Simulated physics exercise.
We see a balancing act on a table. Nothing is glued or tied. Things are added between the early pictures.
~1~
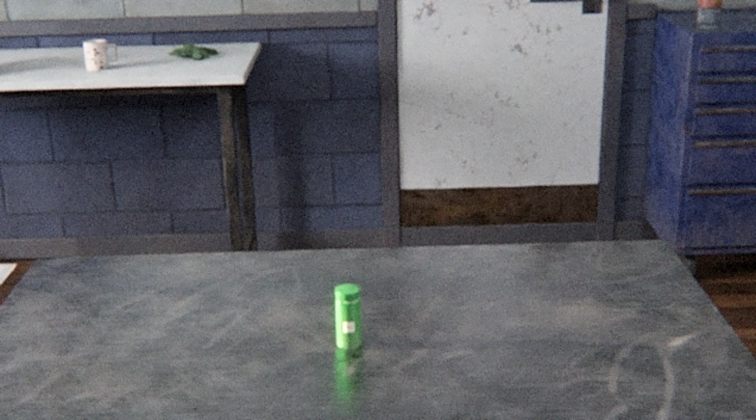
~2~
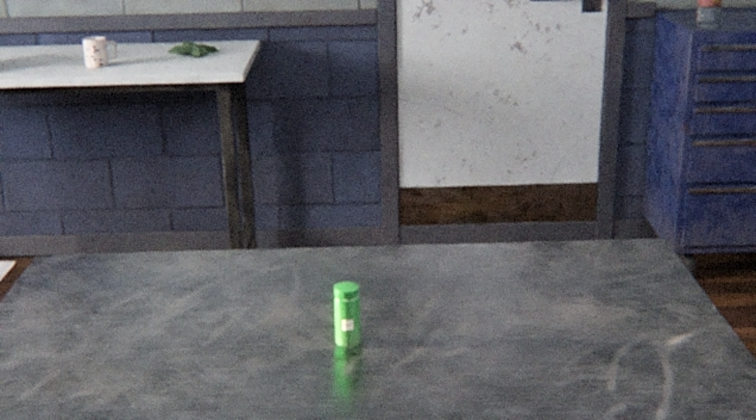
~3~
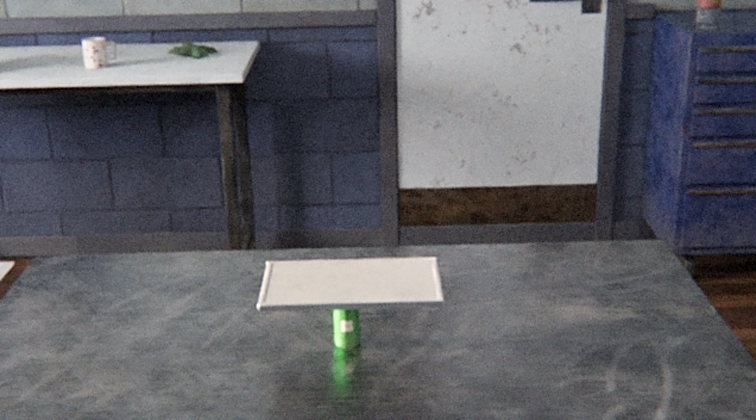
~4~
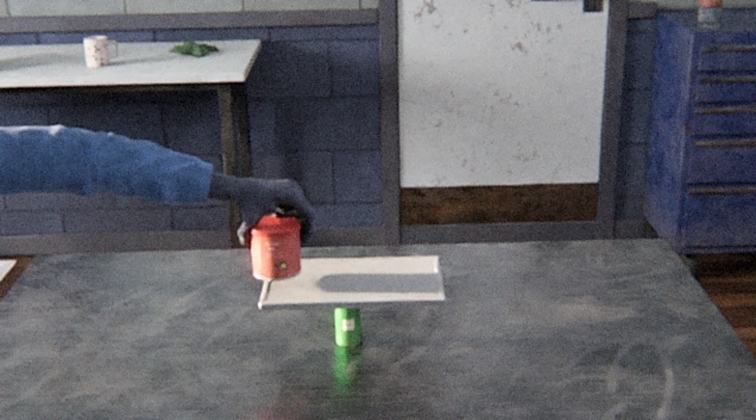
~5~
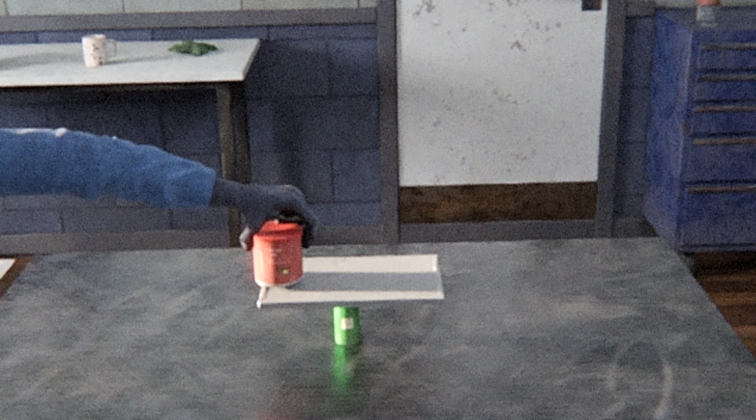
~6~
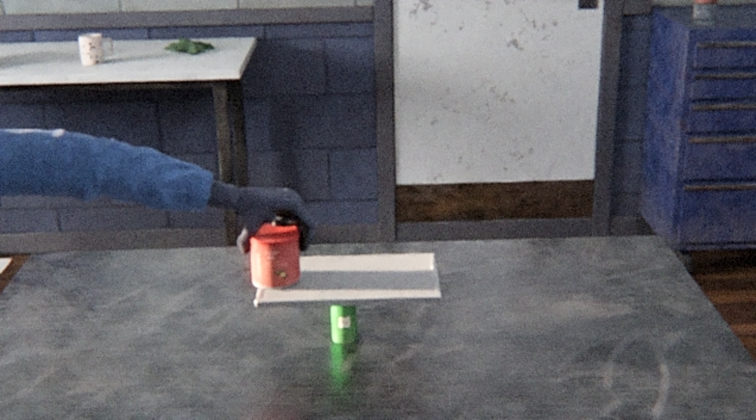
A gloved hand lowers a red tin onto the left end of a board atop a green shaker.
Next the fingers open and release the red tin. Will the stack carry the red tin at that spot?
As it turns out, it gives way.
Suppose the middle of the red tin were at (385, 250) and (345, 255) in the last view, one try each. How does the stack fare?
First, it comes apart; second, it holds.
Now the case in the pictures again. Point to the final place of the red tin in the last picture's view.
At about (225, 324).
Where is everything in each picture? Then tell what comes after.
In the first picture, the last thing is not in view yet; green shaker (349, 316).
In the second picture, the last thing is not in view yet; green shaker (348, 314).
In the third picture, the last thing is not in view yet; green shaker (347, 315).
The fourth picture shows still above its spot; red tin (276, 248); green shaker (348, 314).
The fifth picture shows still above its spot; red tin (279, 254); green shaker (347, 313).
The sixth picture shows set down, still held; red tin (276, 257); green shaker (344, 311).
Then, 0.30 s after the last picture, red tin now fallen; grey lid tipped 54° from how it was.
Then, 0.50 s after the last picture, grey lid tipped 47° from how it was.
At rest, fallen, red tin; moved from the start, grey lid; green shaker in place. Seen from the same camera at the end, red tin near (225, 325). The stack loses its balance.
